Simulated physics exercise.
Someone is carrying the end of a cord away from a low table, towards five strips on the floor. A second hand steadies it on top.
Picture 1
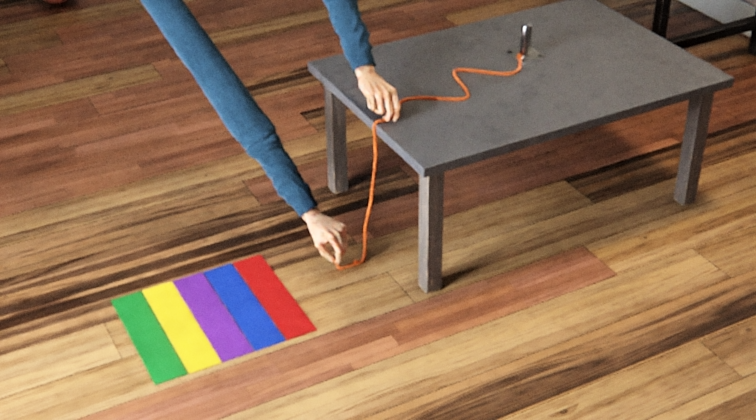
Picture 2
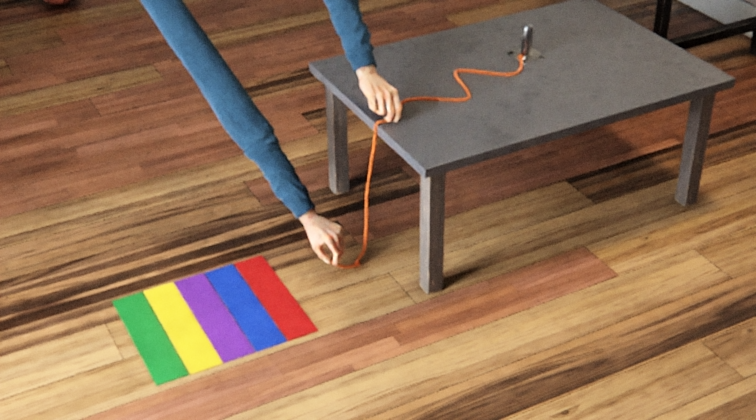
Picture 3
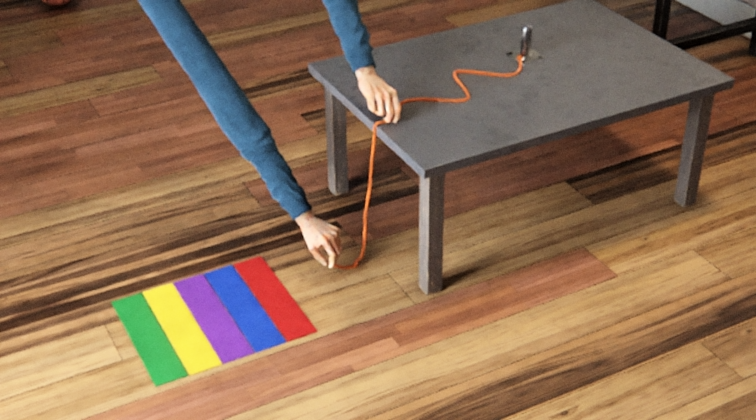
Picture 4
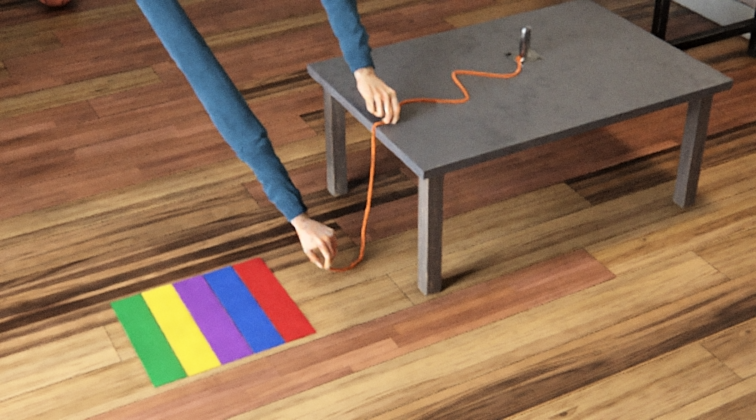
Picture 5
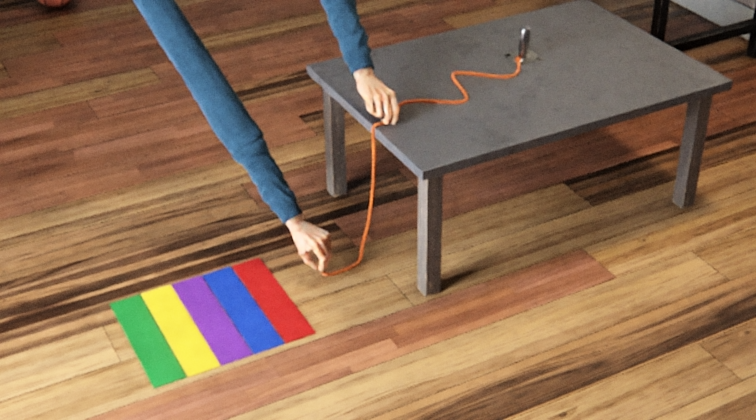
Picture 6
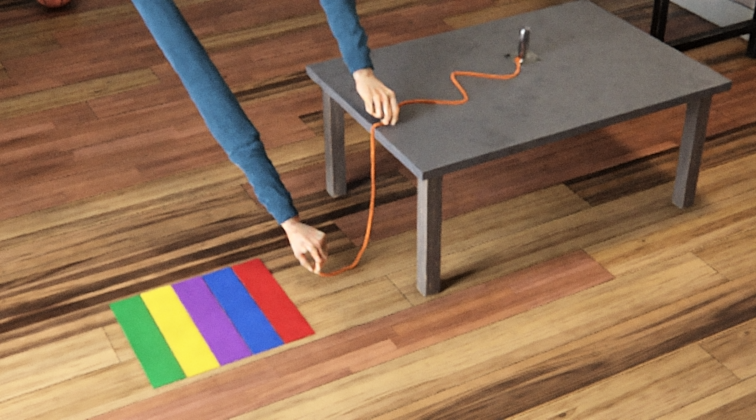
On a wooden floor, a hand slowly drawing an orange cord's end left from a low grey table, near five coloured strips.
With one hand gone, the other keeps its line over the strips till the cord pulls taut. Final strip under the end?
Green.
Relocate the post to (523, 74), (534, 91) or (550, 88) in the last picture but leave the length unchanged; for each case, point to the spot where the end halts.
The first try gives (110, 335), the second (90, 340) and the third (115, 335).
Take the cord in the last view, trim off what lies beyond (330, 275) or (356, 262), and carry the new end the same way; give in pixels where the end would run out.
Result 1: (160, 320). Result 2: (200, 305).
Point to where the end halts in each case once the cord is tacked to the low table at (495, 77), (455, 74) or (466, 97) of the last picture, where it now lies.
Result per try (px, approx.): (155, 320); (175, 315); (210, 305).
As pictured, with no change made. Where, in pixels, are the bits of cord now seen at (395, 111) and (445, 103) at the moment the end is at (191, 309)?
The first sits at about (359, 153) and the second at about (392, 113).
Soon after, end near (191, 309); over purple.
Then, end near (158, 319); over green.
At full stretch, end near (137, 326); over green. The end stops over the green strip.
